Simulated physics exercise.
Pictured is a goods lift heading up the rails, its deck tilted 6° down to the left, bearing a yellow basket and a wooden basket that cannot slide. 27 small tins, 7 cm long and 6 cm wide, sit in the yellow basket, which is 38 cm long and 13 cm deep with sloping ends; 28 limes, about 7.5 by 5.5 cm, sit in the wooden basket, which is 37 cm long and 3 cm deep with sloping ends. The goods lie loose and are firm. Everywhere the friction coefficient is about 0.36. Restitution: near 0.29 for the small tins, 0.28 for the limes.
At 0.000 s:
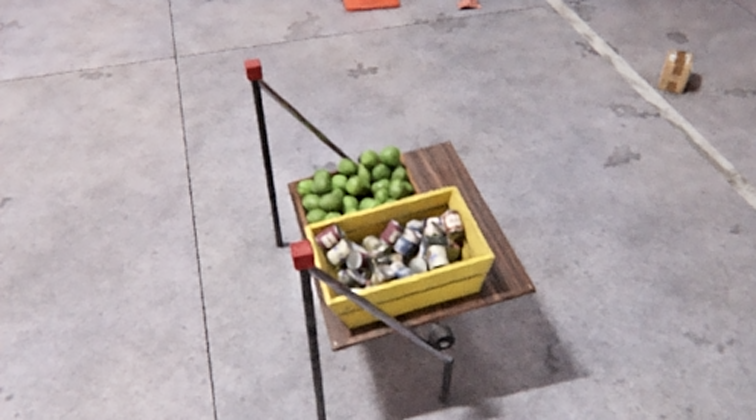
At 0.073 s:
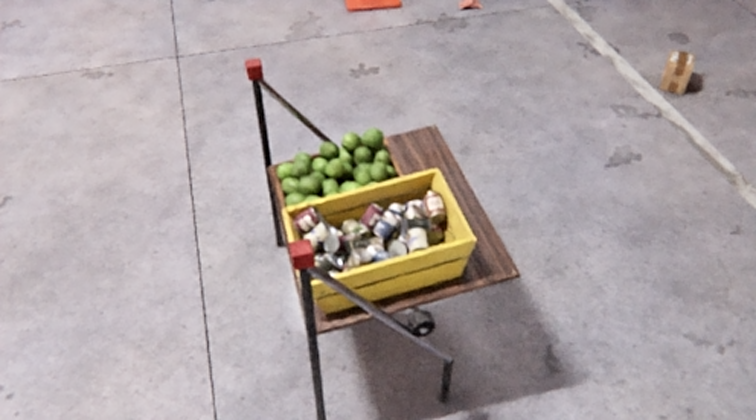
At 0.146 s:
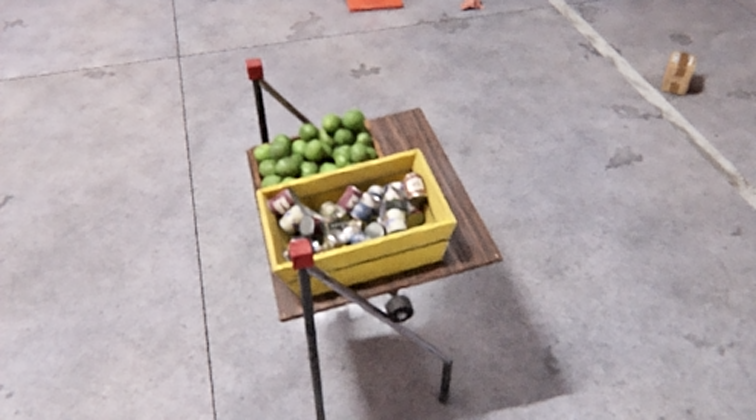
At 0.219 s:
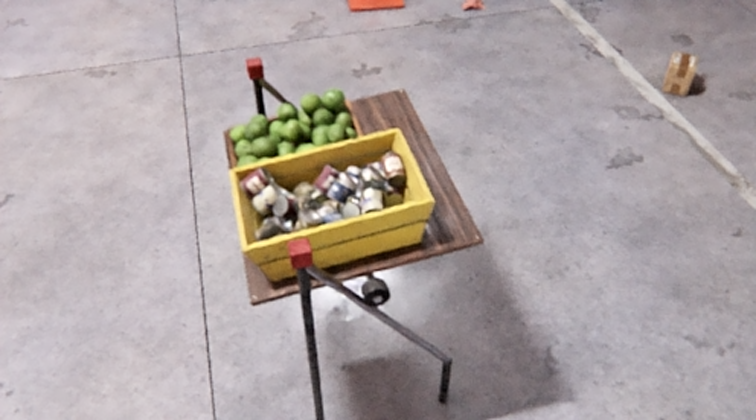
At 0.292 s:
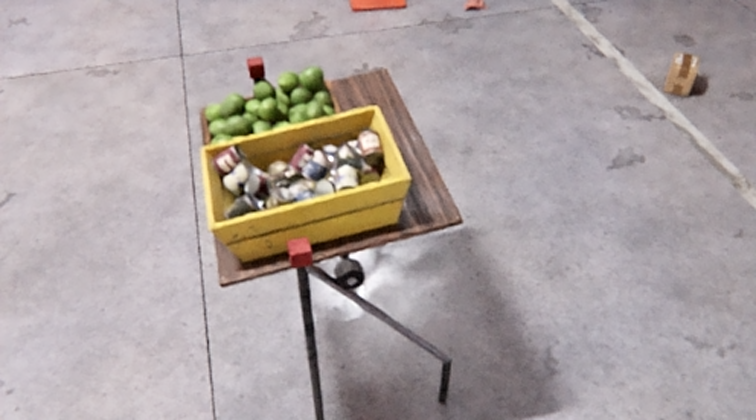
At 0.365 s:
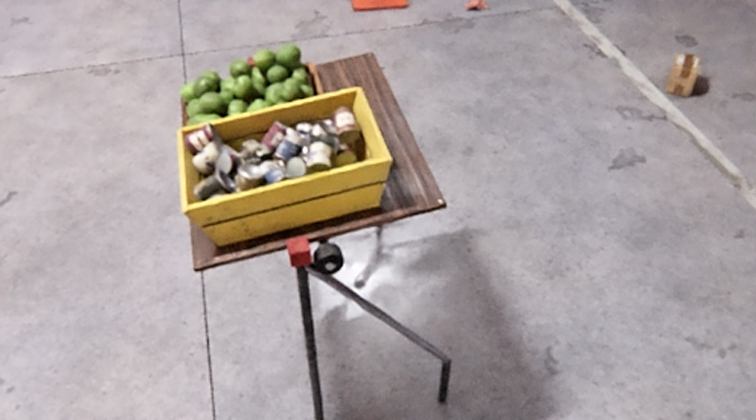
A tilted wooden platform carrying a yellow basket of small tins beside a pile of green fruit, rising steadily above a concrete floor.
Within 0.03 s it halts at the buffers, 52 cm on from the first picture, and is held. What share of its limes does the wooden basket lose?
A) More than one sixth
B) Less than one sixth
(A) More than one sixth.
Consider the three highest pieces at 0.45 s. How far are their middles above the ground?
I'd guess about 98 cm.
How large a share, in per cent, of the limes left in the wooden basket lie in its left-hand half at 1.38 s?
That comes to roughly 90 in a hundred.
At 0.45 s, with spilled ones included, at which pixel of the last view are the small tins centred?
I'd put the middle close to (251, 156).
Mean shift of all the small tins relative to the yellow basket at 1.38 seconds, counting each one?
Roughly 8 cm to the left of where they started, on average.
After 0.45 s, 0 of 27 out of the yellow basket and 1 of 28 out of the wooden basket.
After 0.61 s, 0 of 27 out of the yellow basket and 11 of 28 out of the wooden basket.
After 0.83 s, 1 of 27 out of the yellow basket and 15 of 28 out of the wooden basket.
Final count (at 1.38 s), 1 of 27 out of the yellow basket and 15 of 28 out of the wooden basket. Asked share, 15 of 28, 54 per cent.
